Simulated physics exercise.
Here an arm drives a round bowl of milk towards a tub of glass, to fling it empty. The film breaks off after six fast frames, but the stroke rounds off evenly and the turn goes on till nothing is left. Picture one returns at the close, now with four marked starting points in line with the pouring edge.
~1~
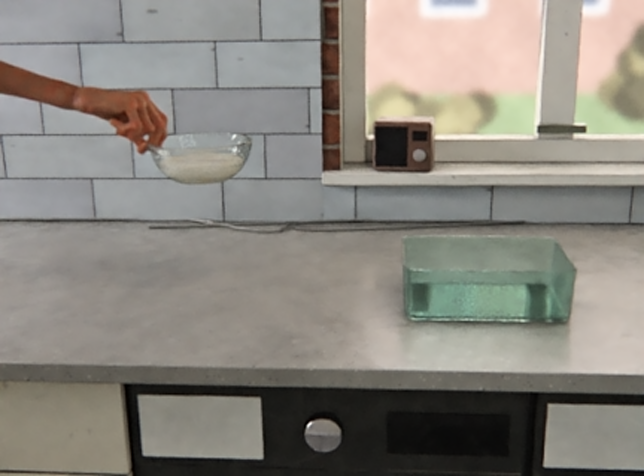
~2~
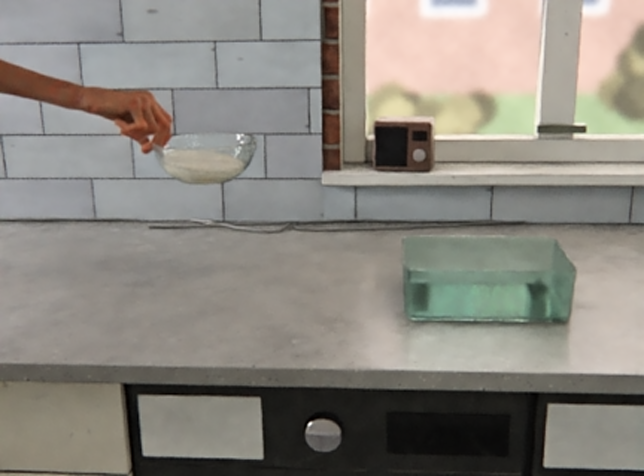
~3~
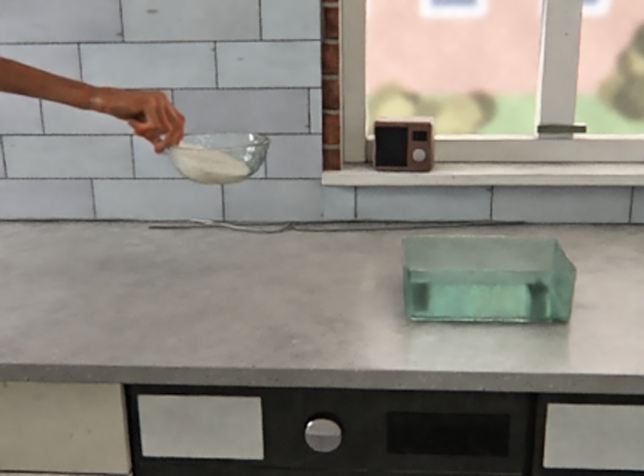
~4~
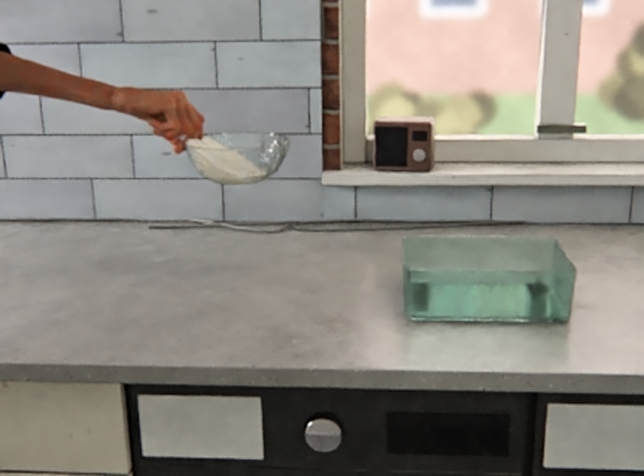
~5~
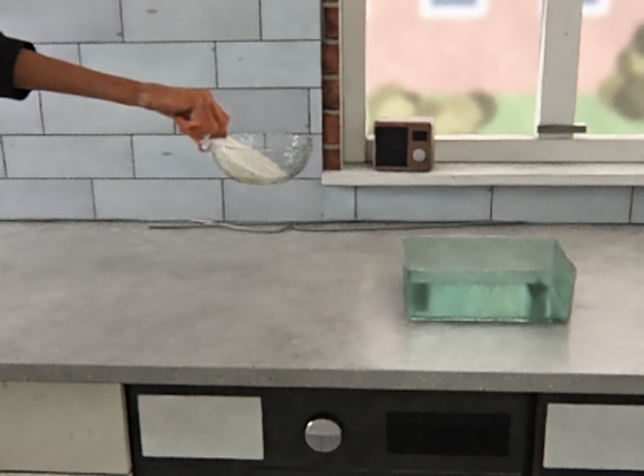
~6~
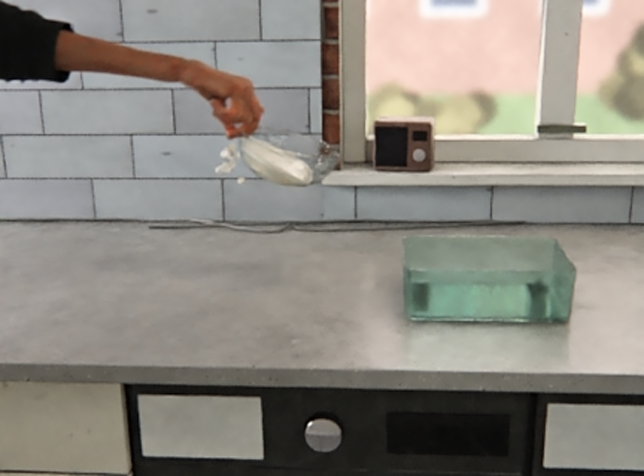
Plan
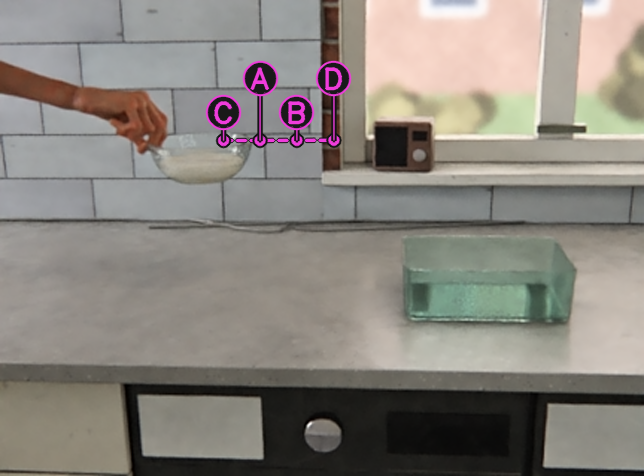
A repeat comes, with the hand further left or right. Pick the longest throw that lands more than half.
Spot C just does it.
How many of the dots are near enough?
All of the four.
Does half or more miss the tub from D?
No, that is safe.
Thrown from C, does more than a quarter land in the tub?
Yes, clearly.
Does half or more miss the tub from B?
No, that is safe.
In magenta, A at (260, 140); B at (296, 140); C at (223, 140); D at (333, 140).
With A, about 75 % lands in the tub, 15 % falls short and 10 % goes beside or beyond.
With B, about 83 % lands in the tub, 10 % falls short and 8 % goes beside or beyond.
With C, about 66 % lands in the tub, 23 % falls short and 11 % goes beside or beyond.
With D, about 66 % lands in the tub, 10 % falls short and 23 % goes beside or beyond.
